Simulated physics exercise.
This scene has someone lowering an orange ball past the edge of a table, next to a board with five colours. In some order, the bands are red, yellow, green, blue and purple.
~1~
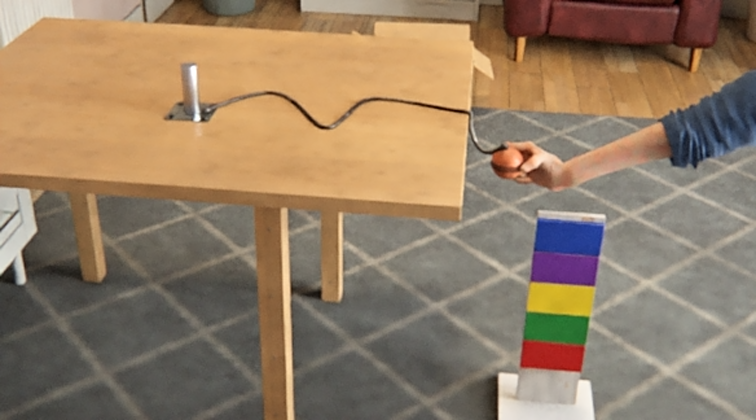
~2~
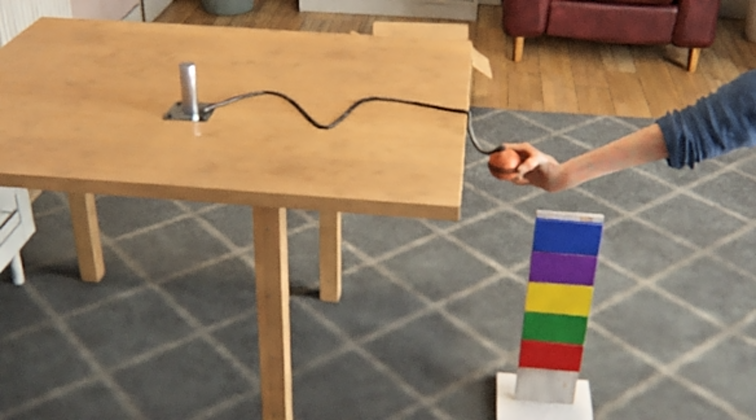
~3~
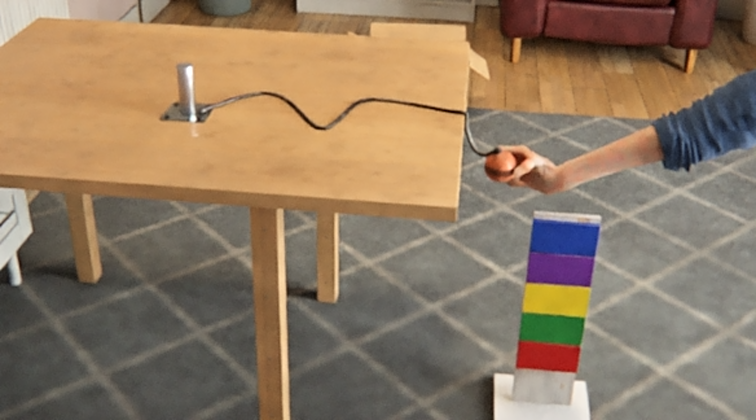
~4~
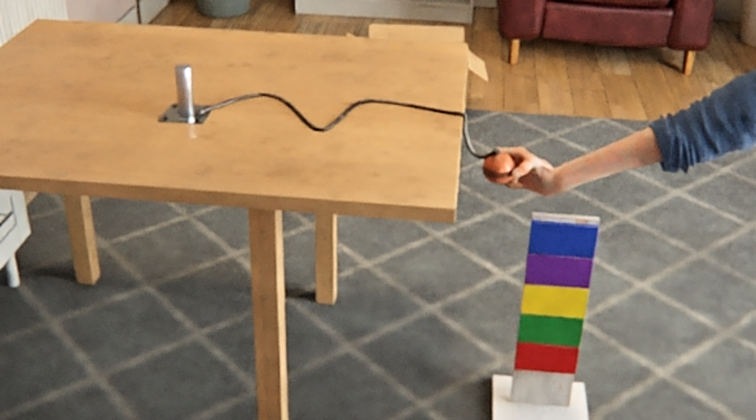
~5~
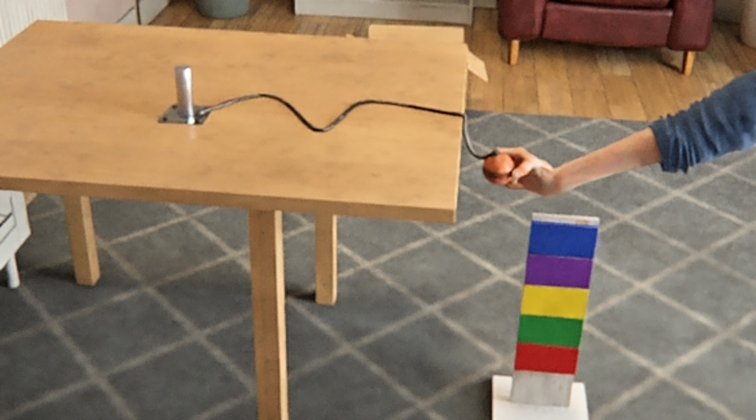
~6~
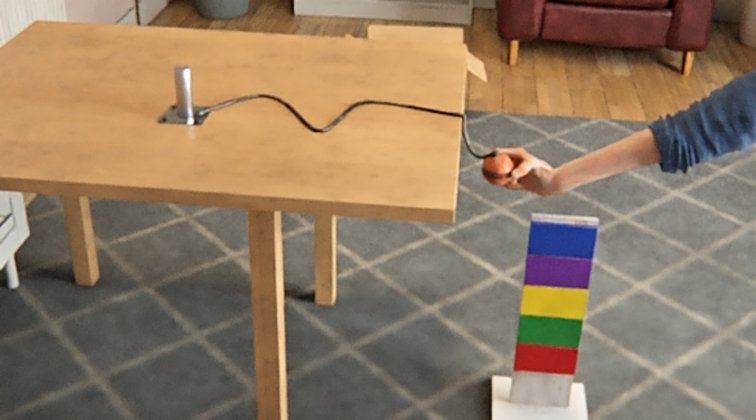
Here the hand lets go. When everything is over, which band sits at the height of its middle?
The yellow one.
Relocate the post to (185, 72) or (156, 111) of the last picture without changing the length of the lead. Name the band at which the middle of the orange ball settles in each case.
It comes out purple the first time and purple the second time.
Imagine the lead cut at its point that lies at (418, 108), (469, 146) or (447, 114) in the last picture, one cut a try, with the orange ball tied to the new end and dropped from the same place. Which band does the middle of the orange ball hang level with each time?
The bands would be none, it hangs higher, purple and blue, in that order.
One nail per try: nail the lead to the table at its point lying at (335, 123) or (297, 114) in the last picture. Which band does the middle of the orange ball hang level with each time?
Taking the two tries in turn, you'd get blue and then purple.
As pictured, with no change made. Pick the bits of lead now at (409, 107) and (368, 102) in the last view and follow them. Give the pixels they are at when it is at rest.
Roughly (461, 184) for the first and (462, 145) for the second.
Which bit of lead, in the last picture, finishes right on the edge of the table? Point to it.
It's the bit near (354, 106).
A little later, ball near (432, 290); level with yellow.
Next, ball near (459, 299); level with yellow.
When it is over, ball near (450, 300); level with yellow. The yellow one.
